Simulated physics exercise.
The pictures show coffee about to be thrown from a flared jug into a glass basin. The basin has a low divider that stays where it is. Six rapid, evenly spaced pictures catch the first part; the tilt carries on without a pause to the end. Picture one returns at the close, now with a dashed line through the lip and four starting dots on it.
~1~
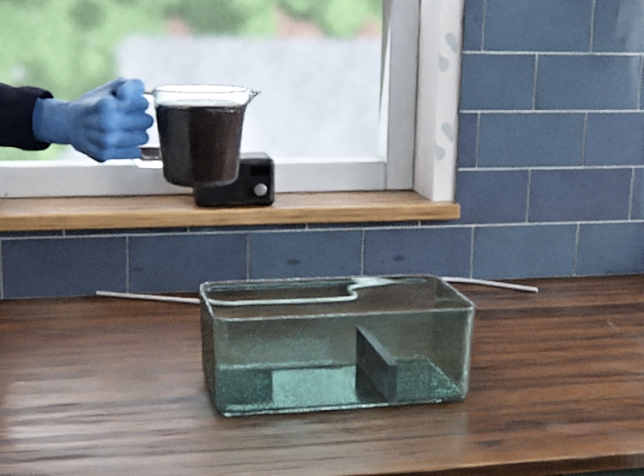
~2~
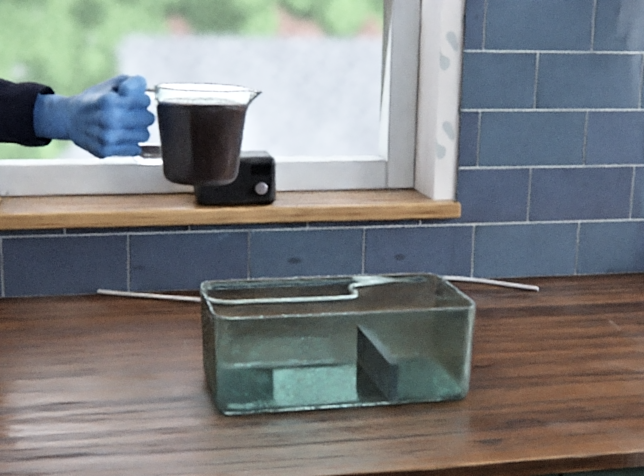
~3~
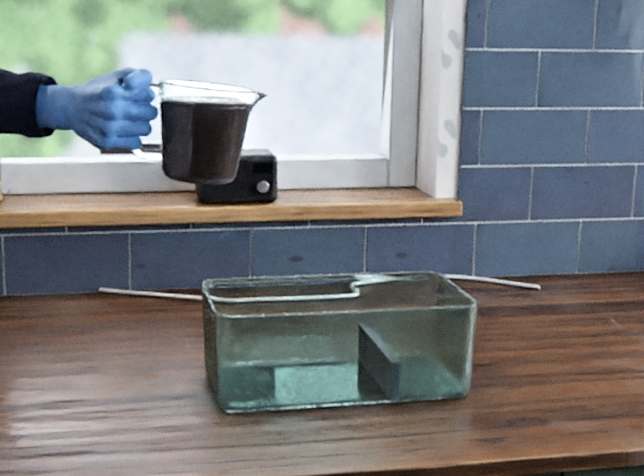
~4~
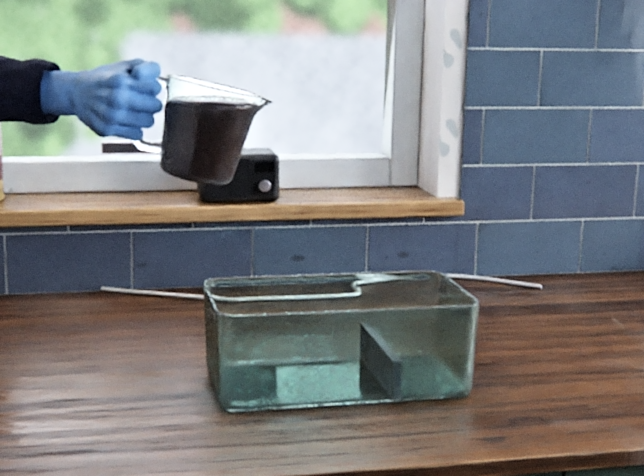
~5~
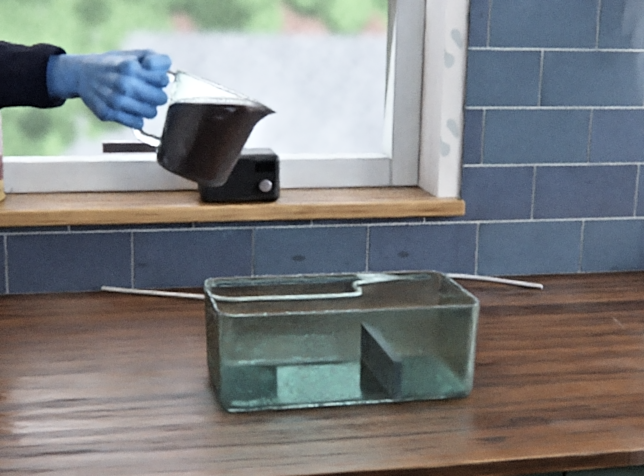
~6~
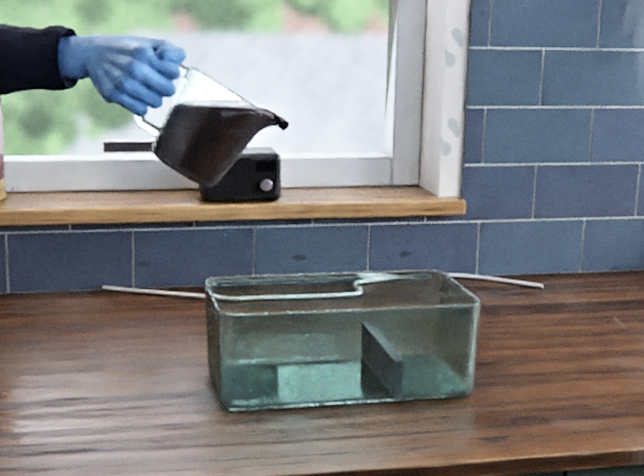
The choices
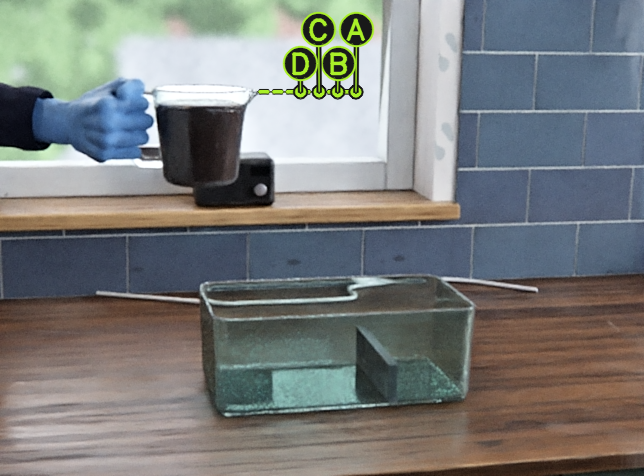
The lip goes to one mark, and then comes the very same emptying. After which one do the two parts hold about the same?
I would pick dot C.
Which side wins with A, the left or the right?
The right one.
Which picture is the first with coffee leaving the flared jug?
In picture 6.
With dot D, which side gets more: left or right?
More ends on the left.
In lime, A at (355, 91); B at (337, 91); C at (319, 91); D at (300, 91).
With A, about 20 % ends left of the wall and 75 % right of it; 5 % is lost outside.
With B, about 17 % ends left of the wall and 80 % right of it.
With C, about 46 % ends left of the wall and 52 % right of it.
With D, about 83 % ends left of the wall and 13 % right of it; 4 % is lost outside.
